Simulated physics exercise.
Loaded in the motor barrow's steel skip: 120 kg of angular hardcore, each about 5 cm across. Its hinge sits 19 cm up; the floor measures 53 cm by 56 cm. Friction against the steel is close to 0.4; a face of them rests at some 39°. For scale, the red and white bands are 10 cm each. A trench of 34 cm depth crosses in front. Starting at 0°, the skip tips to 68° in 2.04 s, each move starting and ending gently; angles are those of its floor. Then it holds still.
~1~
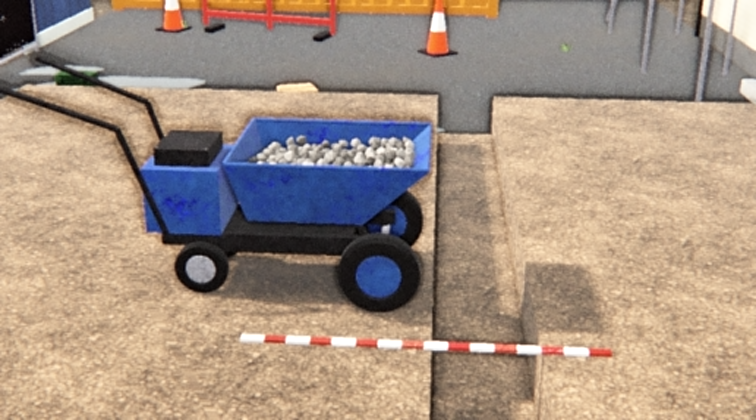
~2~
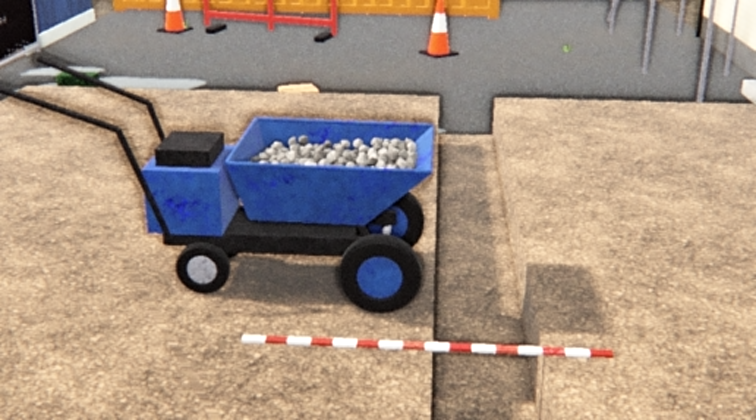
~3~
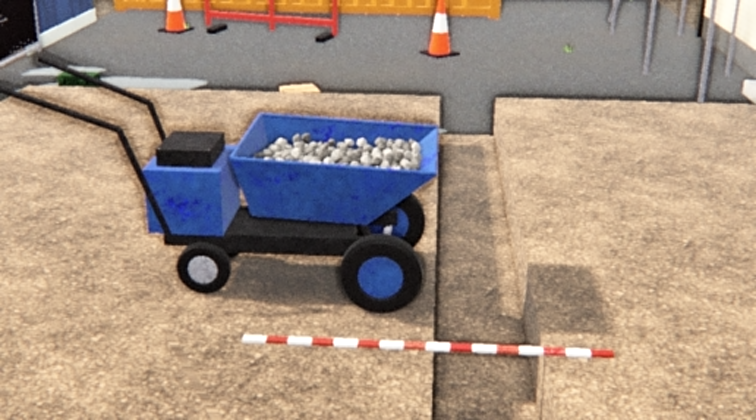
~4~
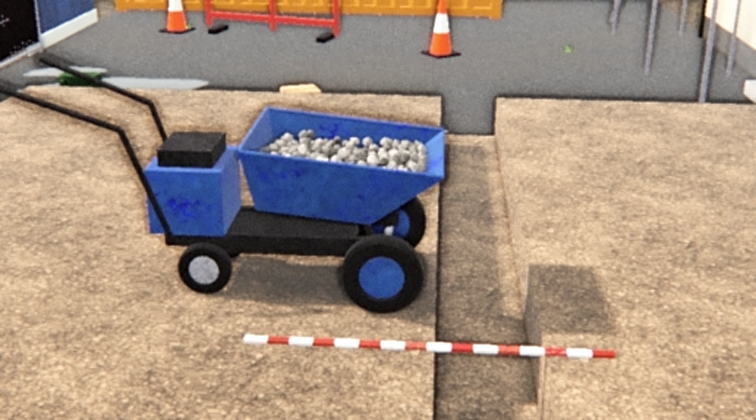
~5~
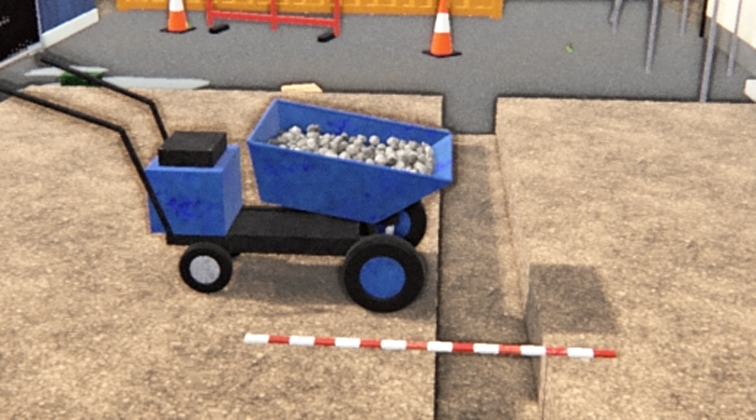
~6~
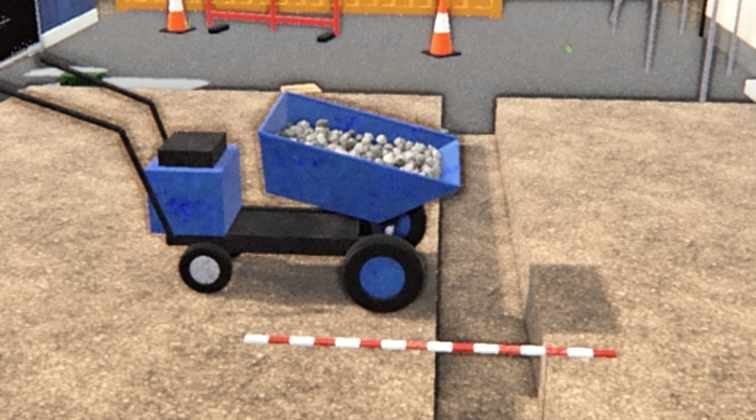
The clip shows a blue motor barrow loaded with grey and white stones, standing beside a trench behind a red and white striped pole, as its skip gradually tilts forward to the right while the wheels stay still.
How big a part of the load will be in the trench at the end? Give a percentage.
Close to 72 in a hundred.
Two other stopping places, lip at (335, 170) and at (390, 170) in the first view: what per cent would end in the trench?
About 95 and 100 per cent.
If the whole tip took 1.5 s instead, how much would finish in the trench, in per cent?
In that case some 65 per cent.
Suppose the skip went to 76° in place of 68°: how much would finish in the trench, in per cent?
In that case some 70 per cent.
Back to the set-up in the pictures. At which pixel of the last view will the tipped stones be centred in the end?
Around (515, 328).
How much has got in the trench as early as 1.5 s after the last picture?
Some 25 per cent.
Then, 0.9 s after the last picture the floor is at 57°, 100 % in the skip; the foremost stones are at (497, 231).
Then, 1.5 s after the last picture the floor is at 68°, 58 % in the skip, 27 % in the trench, 15 % past the trench; the foremost stones are at (585, 293).
Then, 1.9 s after the last picture the floor is at 68°, 25 % in the skip, 46 % in the trench, 29 % past the trench; the foremost stones are at (643, 293).
Then, 3.8 s after the last picture the floor is at 68°, 0 % in the skip, 72 % in the trench, 28 % past the trench; the foremost stones are at (652, 301).
